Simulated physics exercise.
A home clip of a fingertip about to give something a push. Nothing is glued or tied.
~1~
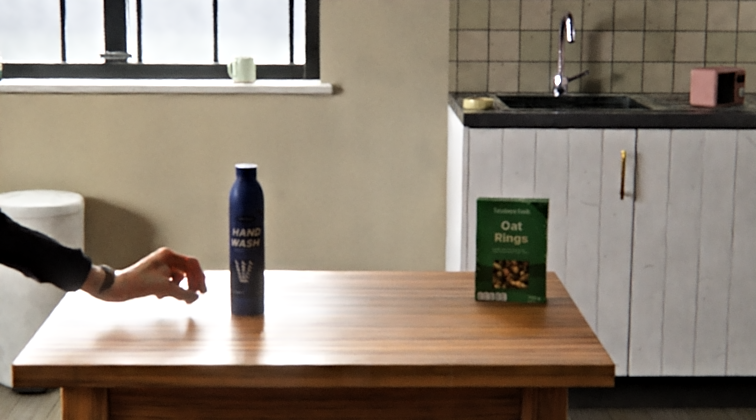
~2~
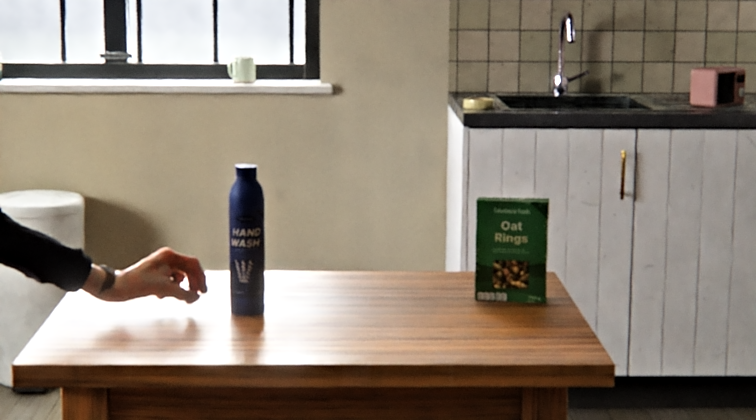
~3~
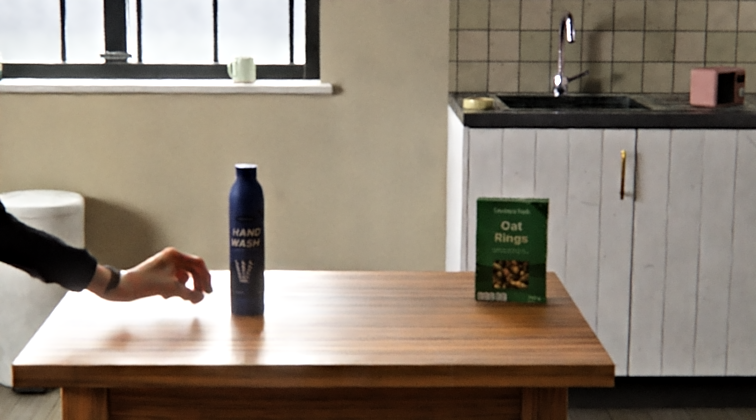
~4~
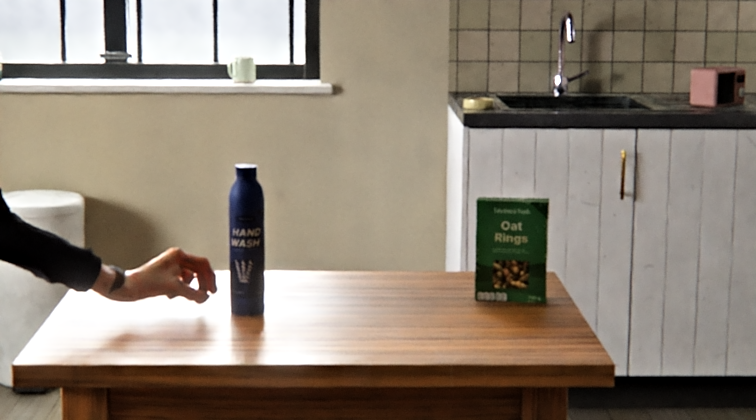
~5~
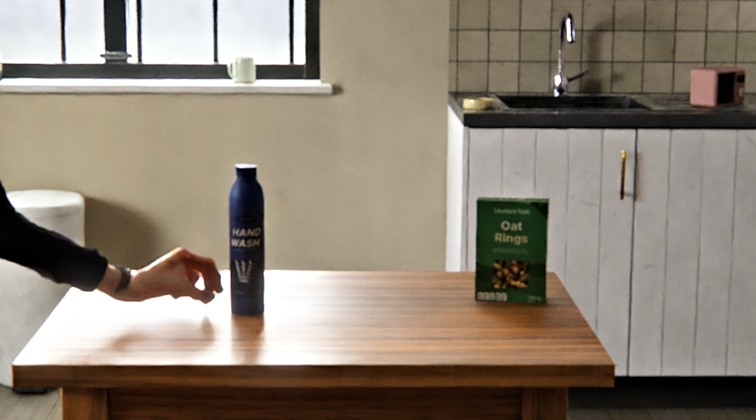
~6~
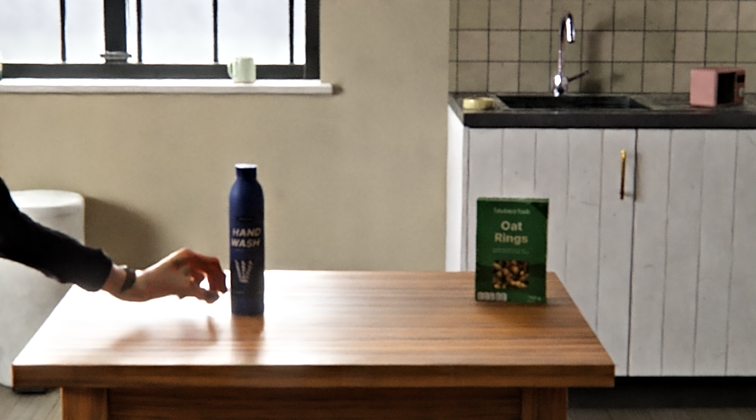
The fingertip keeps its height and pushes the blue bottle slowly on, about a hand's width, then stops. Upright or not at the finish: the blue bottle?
The blue bottle stays upright.
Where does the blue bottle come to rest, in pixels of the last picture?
Near (318, 239).
Then, 0.60 s after the last picture, blue bottle slid about its own width near (269, 239).
Then, 1.30 s after the last picture, blue bottle slid about its own width near (302, 239).
At rest, moved from the start, blue bottle. Seen from the same camera at the end, blue bottle near (318, 240).
